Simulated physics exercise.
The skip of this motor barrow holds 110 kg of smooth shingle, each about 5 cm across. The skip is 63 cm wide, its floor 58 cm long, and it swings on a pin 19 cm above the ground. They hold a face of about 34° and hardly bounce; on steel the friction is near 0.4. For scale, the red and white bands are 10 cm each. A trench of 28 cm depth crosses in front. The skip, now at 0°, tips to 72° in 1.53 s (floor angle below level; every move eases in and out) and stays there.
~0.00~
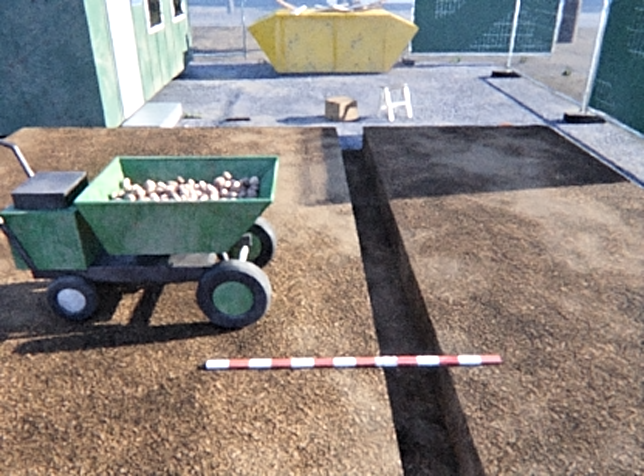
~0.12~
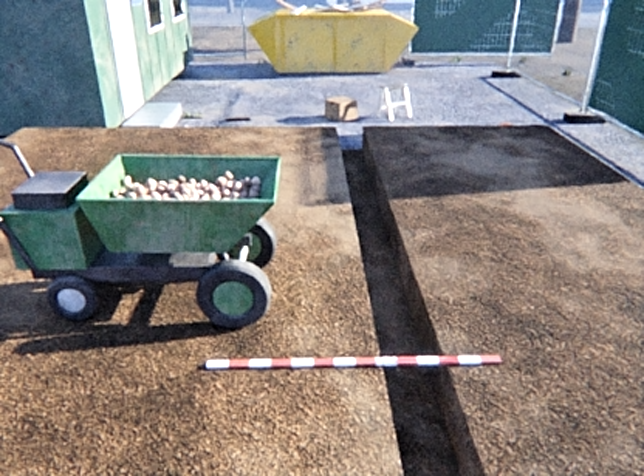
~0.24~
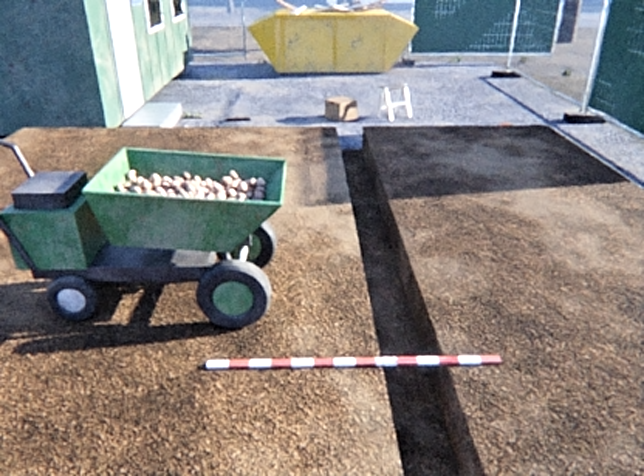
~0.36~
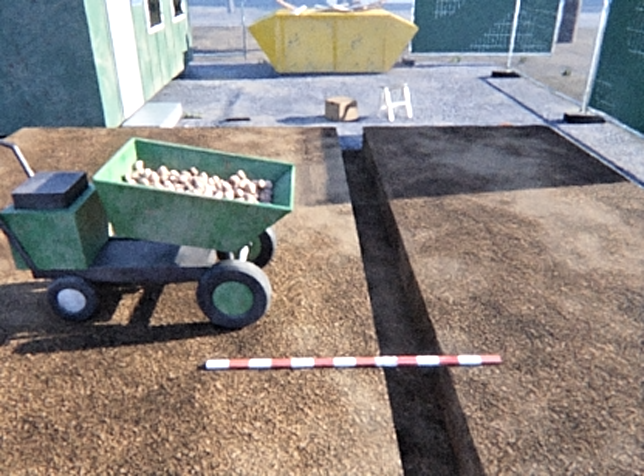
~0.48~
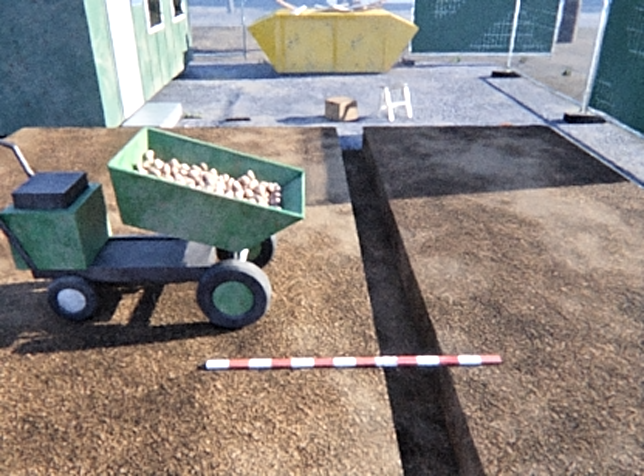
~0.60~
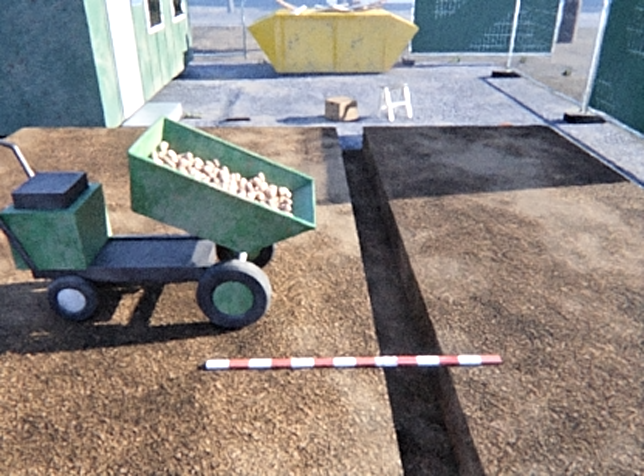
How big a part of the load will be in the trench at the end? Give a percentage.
Some 88 per cent of it.
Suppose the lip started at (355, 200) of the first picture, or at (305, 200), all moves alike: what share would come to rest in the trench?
First some 25, then 90 per cent.
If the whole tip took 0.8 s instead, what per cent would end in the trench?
Then about 90 per cent.
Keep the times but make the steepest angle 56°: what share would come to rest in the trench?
Then about 55 per cent.
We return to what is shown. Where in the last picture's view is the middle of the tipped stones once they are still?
Near (391, 321).
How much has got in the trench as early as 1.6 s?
About 45 per cent by then.
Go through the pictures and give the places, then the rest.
The skip is at 0°, its lip at (272, 201); the top of the load is at (209, 188), in the first picture.
Lip at (275, 202), floor tilted 1°, highest stones at (205, 188); the stones move at 0.2 m/s on average, in the second picture.
The skip is at 5°, its lip at (281, 205); the top of the load is at (147, 184); the stones move at 0.3 m/s on average, in the third picture.
The skip is at 10°, its lip at (291, 210); the top of the load is at (144, 176); the stones move at 0.4 m/s on average, in the fourth picture.
The skip is at 17°, its lip at (303, 218); the top of the load is at (153, 165); the stones move at 0.5 m/s on average, in the fifth picture.
Lip at (315, 228), floor tilted 25°, highest stones at (164, 157); the stones move at 0.6 m/s on average, in the sixth picture.
After 1.1 s the floor is at 61°; 100 % in the skip; the foremost stones are at (348, 262).
After 1.6 s the floor is at 72°; 40 % in the skip, 14 % short of the trench, 46 % in the trench; the foremost stones are at (414, 321).
After 2.0 s the floor is at 72°; 11 % in the skip, 15 % short of the trench, 74 % in the trench; the foremost stones are at (420, 336).
After 3.9 s the floor is at 72°; 0 % in the skip, 12 % short of the trench, 88 % in the trench; the foremost stones are at (413, 316).
